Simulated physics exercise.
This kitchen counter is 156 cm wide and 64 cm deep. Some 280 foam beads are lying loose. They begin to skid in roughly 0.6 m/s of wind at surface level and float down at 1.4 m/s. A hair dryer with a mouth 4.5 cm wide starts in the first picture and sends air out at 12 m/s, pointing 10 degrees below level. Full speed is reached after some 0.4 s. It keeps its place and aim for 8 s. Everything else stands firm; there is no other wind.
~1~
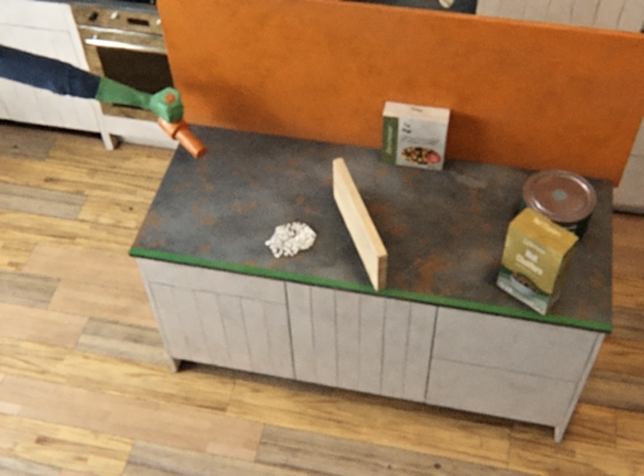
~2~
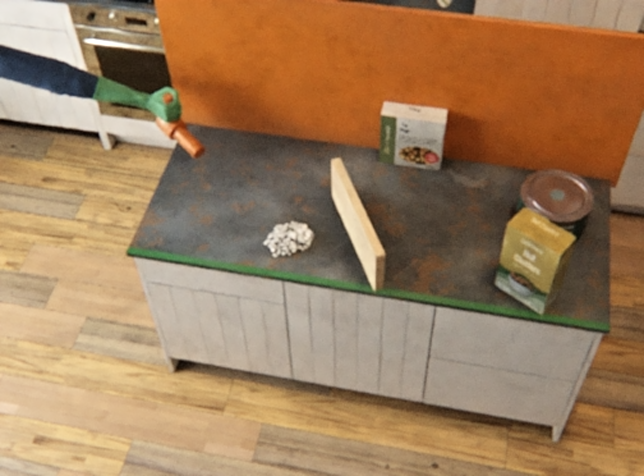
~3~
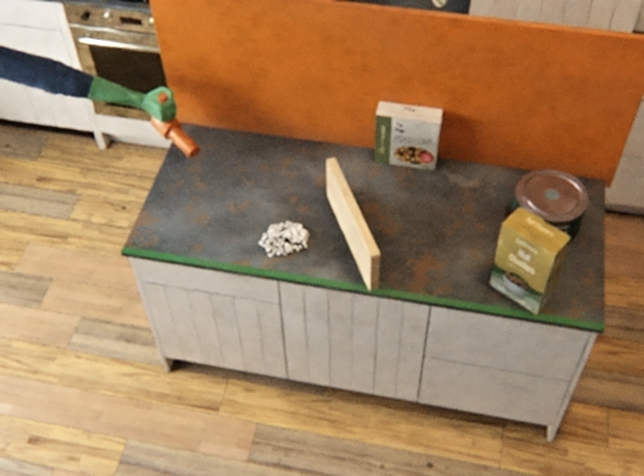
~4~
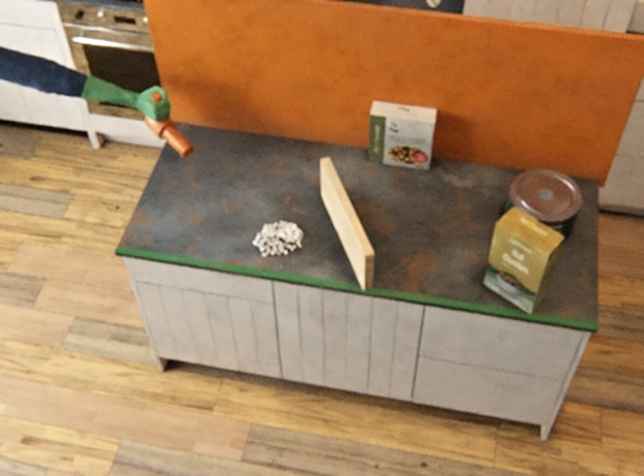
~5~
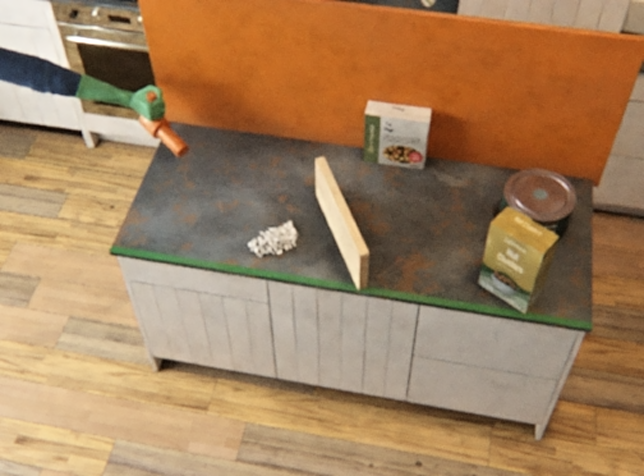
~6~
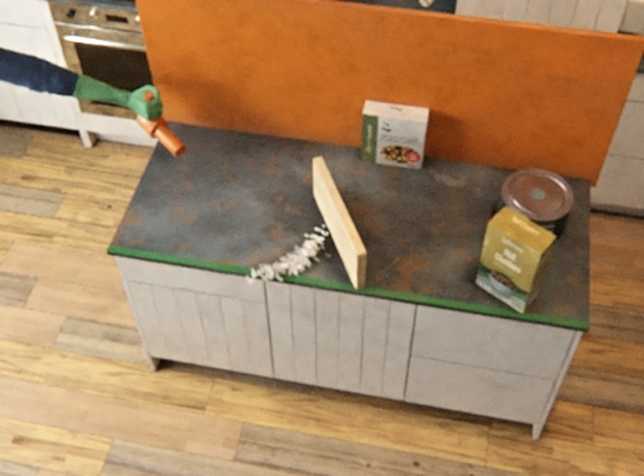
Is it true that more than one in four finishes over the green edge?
Answer: Yes.
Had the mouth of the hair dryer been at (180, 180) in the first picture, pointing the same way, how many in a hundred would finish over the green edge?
Then about 70 %.
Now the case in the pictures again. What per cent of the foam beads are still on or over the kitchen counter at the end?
Near 0 %.
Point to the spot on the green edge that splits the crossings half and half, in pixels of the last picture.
Around (317, 286).
Then, 1.2 s after the last picture the count stands so, 100 % are over the green edge.
Then, 2.2 s after the last picture the count stands so, 100 % are over the green edge.
Then, 4.0 s after the last picture the count stands so, 100 % are over the green edge.
Then, 7.6 s after the last picture, at the end, 100 % are over the green edge.
